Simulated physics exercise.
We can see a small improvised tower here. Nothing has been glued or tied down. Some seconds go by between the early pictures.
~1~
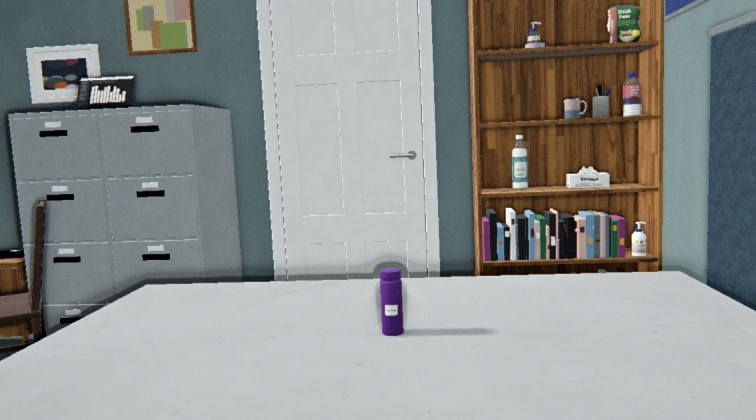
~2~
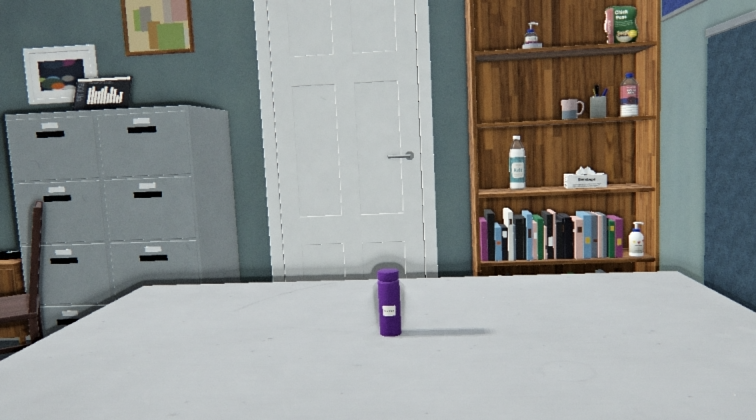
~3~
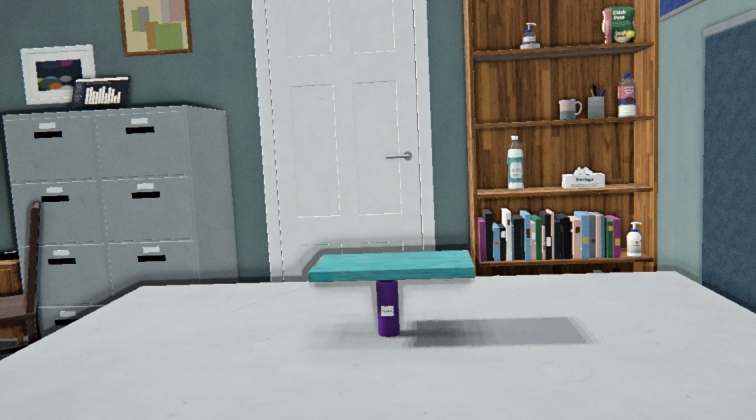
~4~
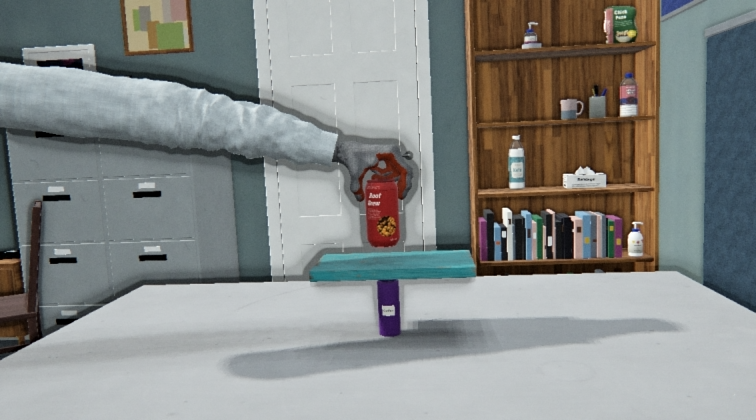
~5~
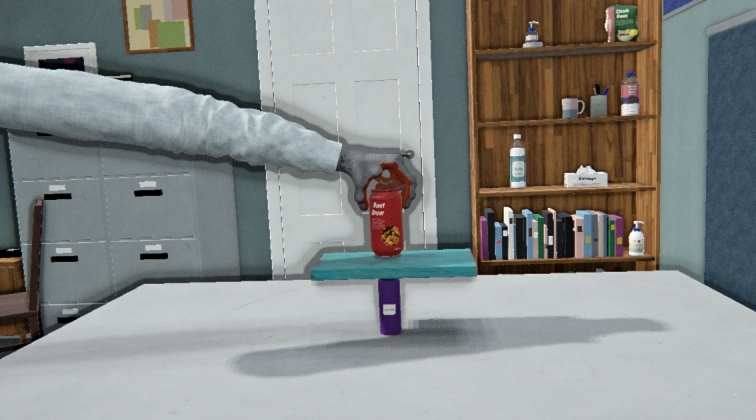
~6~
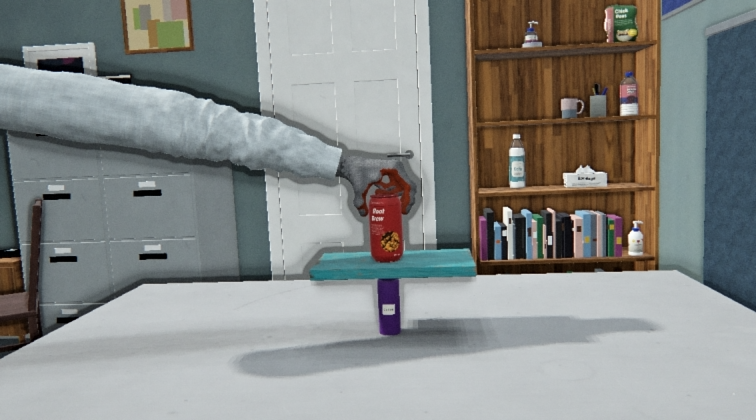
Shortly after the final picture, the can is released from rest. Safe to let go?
Turns out nothing tips over there.
Then, 0.50 s past the last view, nothing moves.
Then, 1.30 s past the last view, red can resting near (386, 228).
Finally, all 3 still in place. Final places as the last picture's camera would see them, red can near (386, 228). The stack holds.
